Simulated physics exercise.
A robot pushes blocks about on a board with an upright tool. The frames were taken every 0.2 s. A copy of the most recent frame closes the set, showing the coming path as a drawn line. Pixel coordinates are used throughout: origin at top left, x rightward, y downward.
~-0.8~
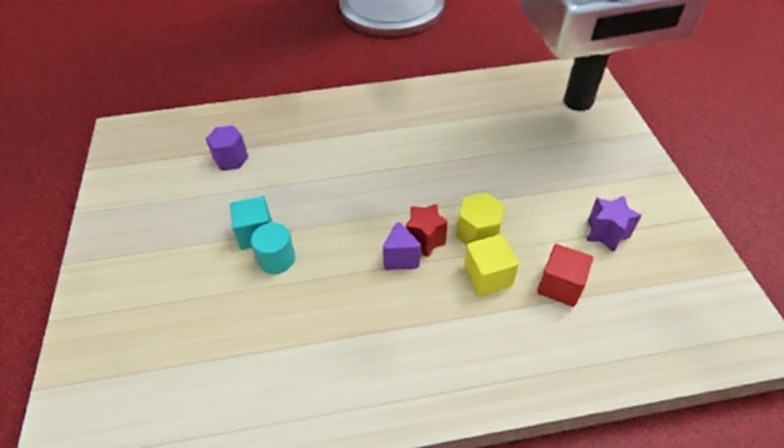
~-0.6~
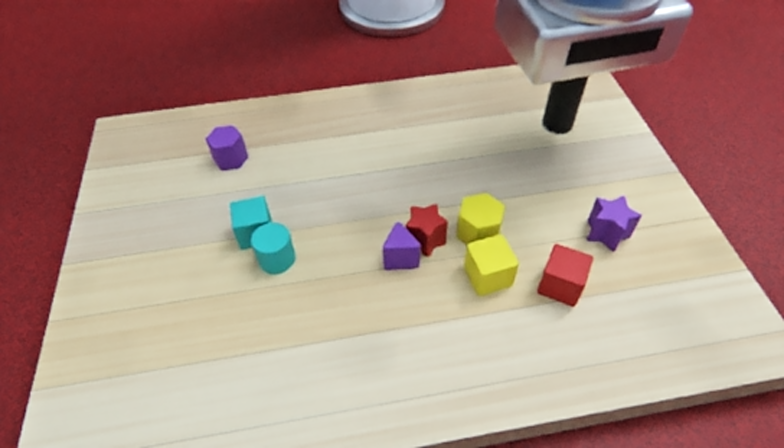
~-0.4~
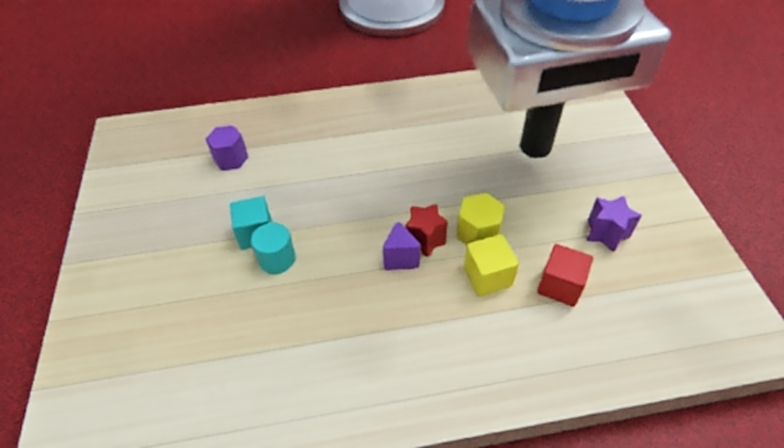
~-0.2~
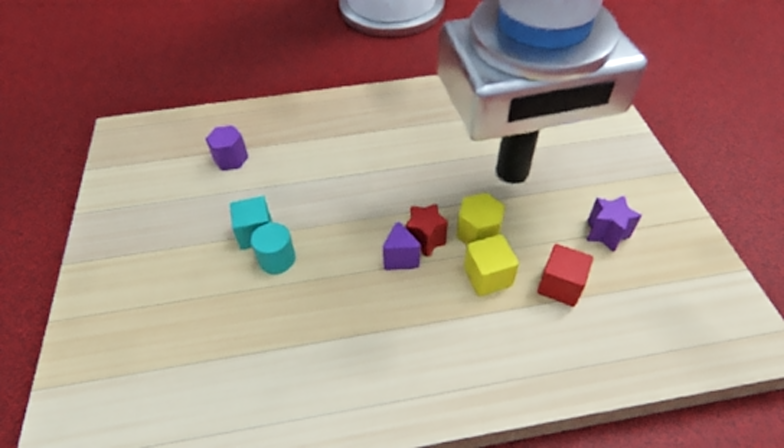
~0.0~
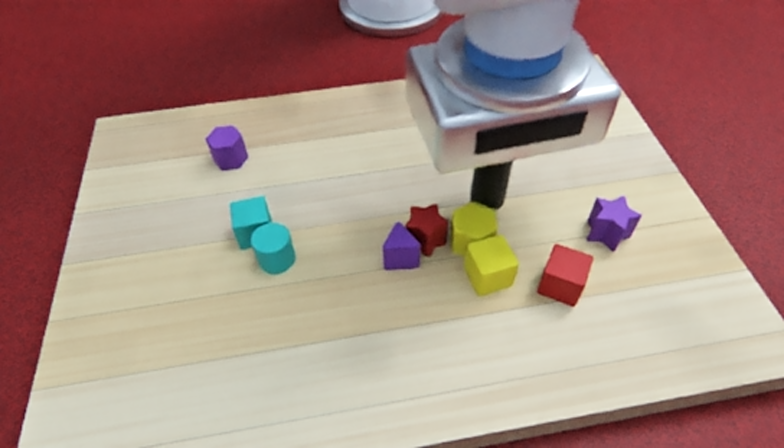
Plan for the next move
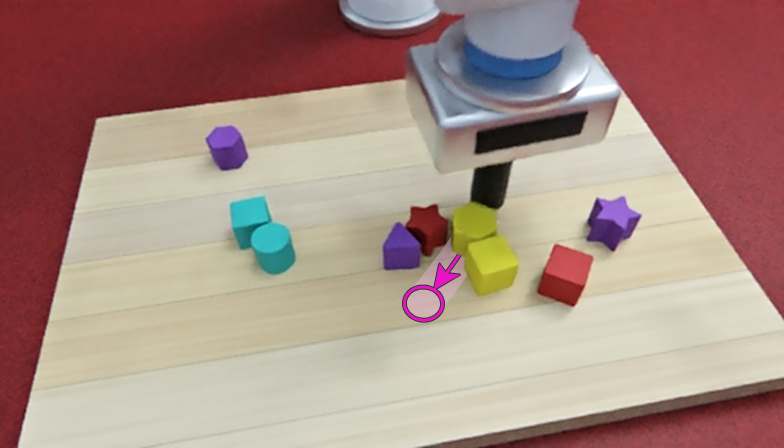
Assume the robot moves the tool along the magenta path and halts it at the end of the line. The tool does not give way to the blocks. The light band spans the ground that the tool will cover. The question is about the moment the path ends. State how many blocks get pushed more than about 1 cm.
I predict two.
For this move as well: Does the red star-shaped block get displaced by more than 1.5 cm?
No
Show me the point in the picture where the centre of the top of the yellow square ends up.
I'd expect the centre of its top face to be at (496, 284).
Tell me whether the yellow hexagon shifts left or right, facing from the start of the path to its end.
It gets pushed left.
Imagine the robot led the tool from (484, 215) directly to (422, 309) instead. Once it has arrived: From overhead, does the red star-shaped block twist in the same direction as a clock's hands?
My answer is yes.
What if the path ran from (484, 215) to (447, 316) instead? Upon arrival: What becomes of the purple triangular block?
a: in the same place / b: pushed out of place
It's a.
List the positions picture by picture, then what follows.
Lower end of the tool (578, 102), tops of blocks, purple triangular block (400, 238), red star-shaped block (426, 218), yellow hexagon (482, 210), yellow square (493, 254), in the first picture.
Tool (557, 124), blocks as before, in the second picture.
Tool (535, 148), blocks as before, in the third picture.
Tool (512, 172), blocks as before, in the fourth picture.
Tool (487, 199), purple triangular block (400, 238), red star-shaped block (426, 218), yellow hexagon (475, 219), yellow square (493, 254), in the fifth picture.
The drawn path runs from (484, 215) by way of (458, 257) to (423, 303).
The first path, step by step. One third of the way, tool (470, 227); red star-shaped block (422, 220), turned 25° clockwise; yellow hexagon (459, 252), turned 15° anticlockwise; yellow square (494, 276), turned 30° anticlockwise.
Two thirds of the way, tool (448, 259); red star-shaped block (422, 220), turned 25° clockwise; yellow hexagon (443, 288), turned 35° anticlockwise; yellow square (496, 284), turned 45° anticlockwise.
At the end, tool (424, 289); purple triangular block not moved; red star-shaped block (422, 220), turned 25° clockwise; yellow hexagon (433, 322), turned 50° anticlockwise; yellow square (496, 284), turned 45° anticlockwise.
